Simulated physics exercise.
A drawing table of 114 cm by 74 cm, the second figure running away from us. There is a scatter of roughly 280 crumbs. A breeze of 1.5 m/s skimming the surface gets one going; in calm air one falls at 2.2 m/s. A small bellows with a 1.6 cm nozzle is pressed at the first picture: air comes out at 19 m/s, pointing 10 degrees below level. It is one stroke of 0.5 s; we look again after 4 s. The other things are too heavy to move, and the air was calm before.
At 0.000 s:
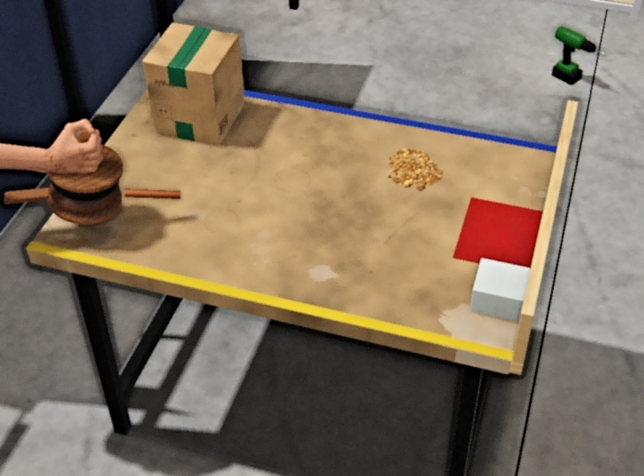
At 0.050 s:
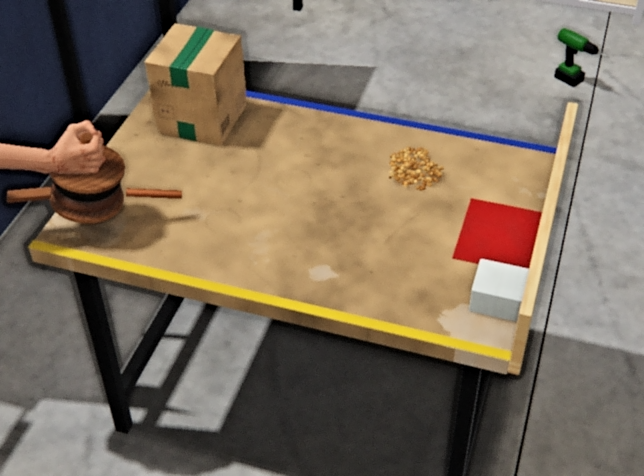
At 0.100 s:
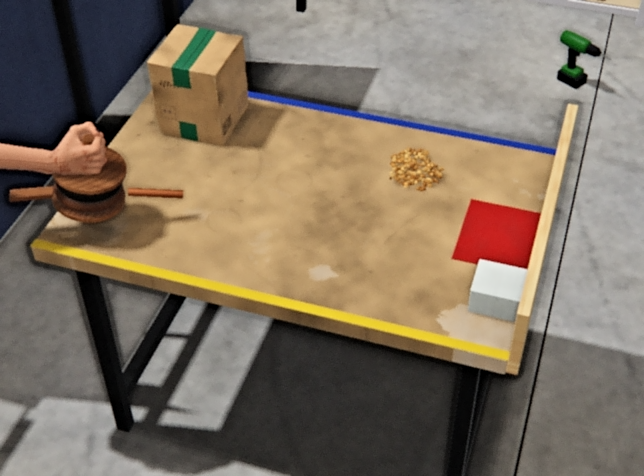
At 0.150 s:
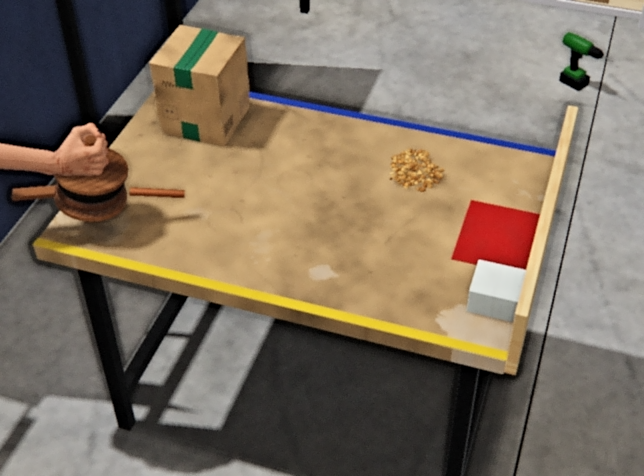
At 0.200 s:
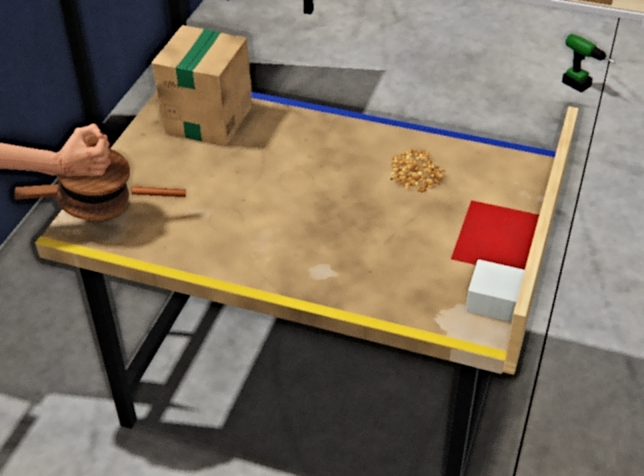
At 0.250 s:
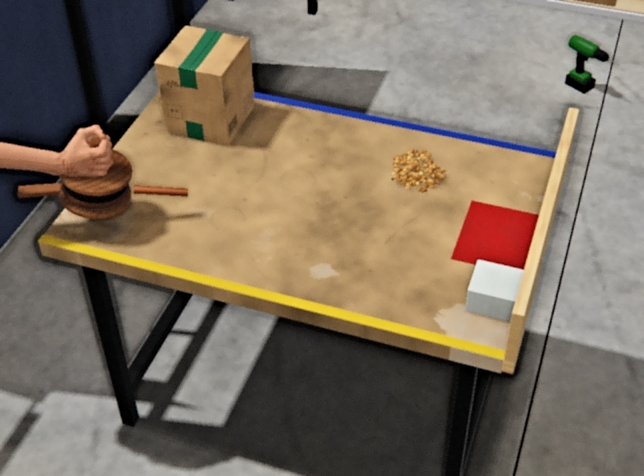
A hand presses a small round bellows at the table's left while the crumbs stay still.
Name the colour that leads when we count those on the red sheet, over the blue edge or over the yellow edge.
It is blue that takes the most.
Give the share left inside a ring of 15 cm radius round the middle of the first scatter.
About 10 %.
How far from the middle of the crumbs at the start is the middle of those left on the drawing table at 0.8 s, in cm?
Roughly 30 cm.
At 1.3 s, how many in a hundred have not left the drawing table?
Some 30 per cent.
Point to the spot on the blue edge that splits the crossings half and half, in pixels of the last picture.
At about (535, 148).
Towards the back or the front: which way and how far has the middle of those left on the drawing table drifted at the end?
Towards the back, some 15 cm.
After 0.8 s, 48 % are still on the top, 0 % are over the yellow edge, 0 % on the red sheet and 52 % over the blue edge; the middle of those left on the top is near (528, 157).
After 1.3 s, 34 % are still on the top, 0 % are over the yellow edge, 0 % on the red sheet and 66 % over the blue edge; the middle of those left on the top is near (507, 155).
After 2.2 s, 34 % are still on the top, 0 % are over the yellow edge, 0 % on the red sheet and 66 % over the blue edge; the middle of those left on the top is near (507, 155).
After 4.0 s, at the end, 0 % are over the yellow edge, 0 % on the red sheet and 66 % over the blue edge; the middle of those left on the top is near (507, 155).
